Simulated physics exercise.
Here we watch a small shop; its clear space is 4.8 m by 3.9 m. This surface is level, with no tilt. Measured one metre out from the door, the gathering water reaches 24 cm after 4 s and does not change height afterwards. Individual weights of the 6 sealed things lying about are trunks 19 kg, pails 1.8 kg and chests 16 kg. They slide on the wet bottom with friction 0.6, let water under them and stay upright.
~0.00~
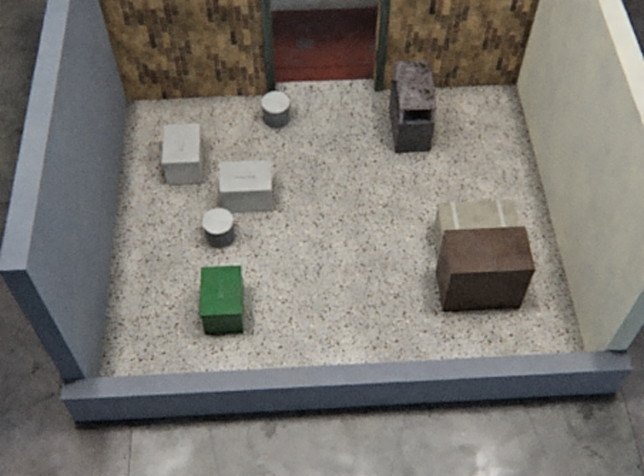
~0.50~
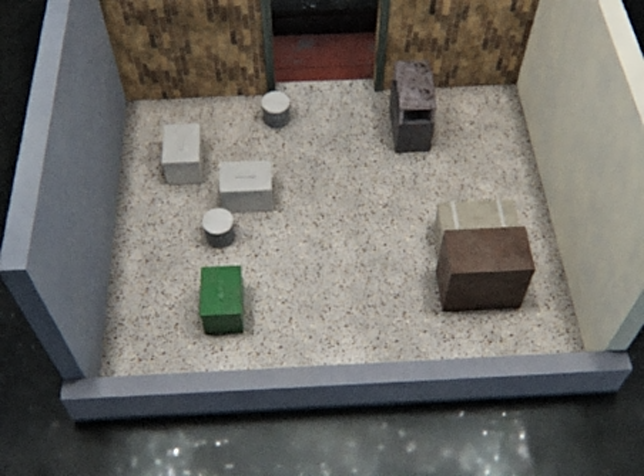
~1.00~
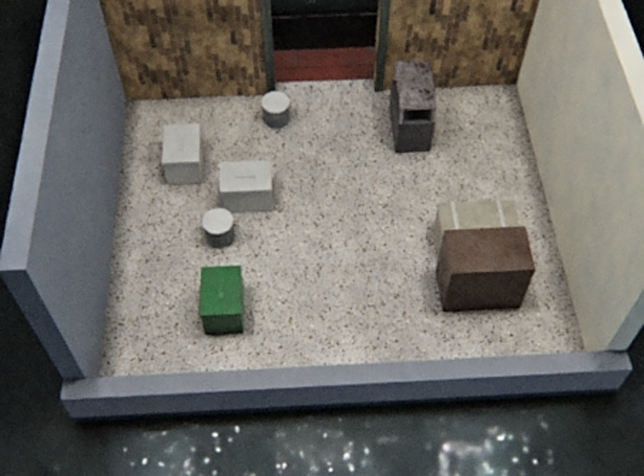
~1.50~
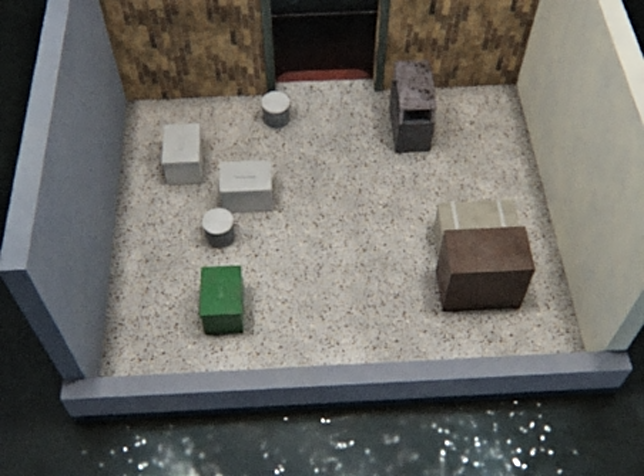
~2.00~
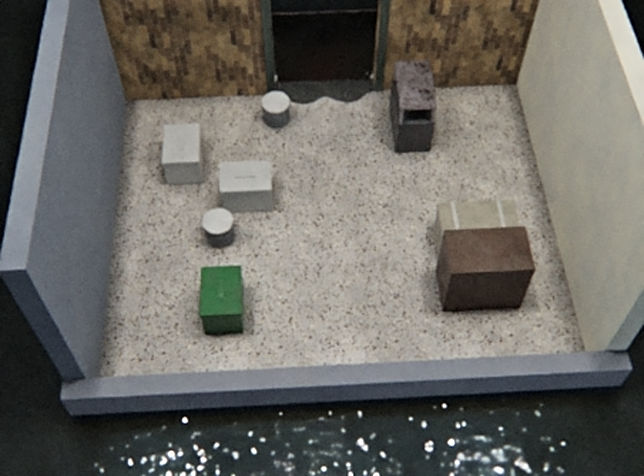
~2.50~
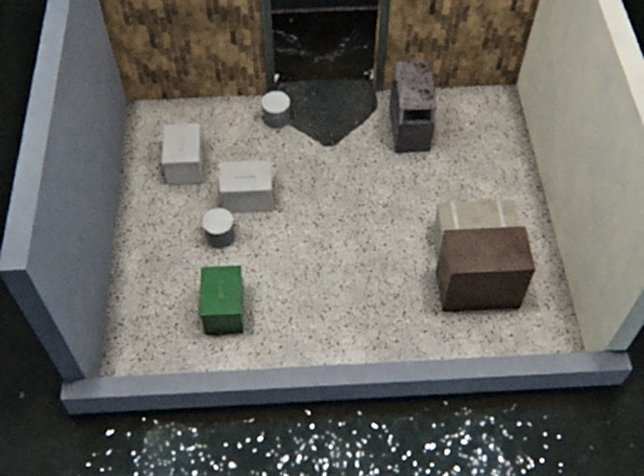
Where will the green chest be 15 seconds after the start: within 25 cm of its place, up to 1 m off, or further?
It's going to be taken off.
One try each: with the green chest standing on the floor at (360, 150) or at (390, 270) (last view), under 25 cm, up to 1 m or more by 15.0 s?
From the first spot it would go a long distance, and from the second it would go a long distance.
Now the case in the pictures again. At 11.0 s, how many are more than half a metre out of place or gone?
3 in all.
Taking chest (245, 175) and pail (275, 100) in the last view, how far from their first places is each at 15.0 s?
The first is 120 cm from its start, the second 200 cm.
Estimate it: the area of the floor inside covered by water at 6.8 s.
Near 15 m2 in all.
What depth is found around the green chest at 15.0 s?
I'd put it at about 13 cm.
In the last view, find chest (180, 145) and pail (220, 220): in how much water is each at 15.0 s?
First about 12 cm, second about 10 cm.
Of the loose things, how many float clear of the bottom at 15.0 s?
The number is 6.
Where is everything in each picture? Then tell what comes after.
The green chest at (221, 290), on the bottom; water covers 0.0 m2; 0 of 6 have shifted, in the first frame.
The green chest at (221, 290) rests on the ground; water covers 0.0 m2; 0 of 6 have shifted, in the second frame.
The green chest at (221, 290), on the bottom; water covers 0.0 m2; 0 of 6 have shifted, in the third frame.
The green chest at (221, 290) rests on the ground; 0.0 m2 under water; 0 of 6 have shifted, in the fourth frame.
The green chest at (221, 290) rests on the ground; 0.1 m2 under water; 0 of 6 have shifted, in the fifth frame.
The green chest at (221, 290) rests on the ground; 0.7 m2 under water; 0 of 6 have shifted, in the sixth frame.
After 3.5 s the green chest is near (221, 290), 0.0 m from its start, aground; 0 afloat.
After 6.8 s the green chest is near (221, 290), 0.0 m from its start, aground; 0 afloat.
After 11.0 s the green chest is near (163, 279), 0.6 m from its start, afloat; 5 afloat.
After 15.0 s the green chest is near (186, 108), 2.4 m from its start, afloat; 6 afloat.
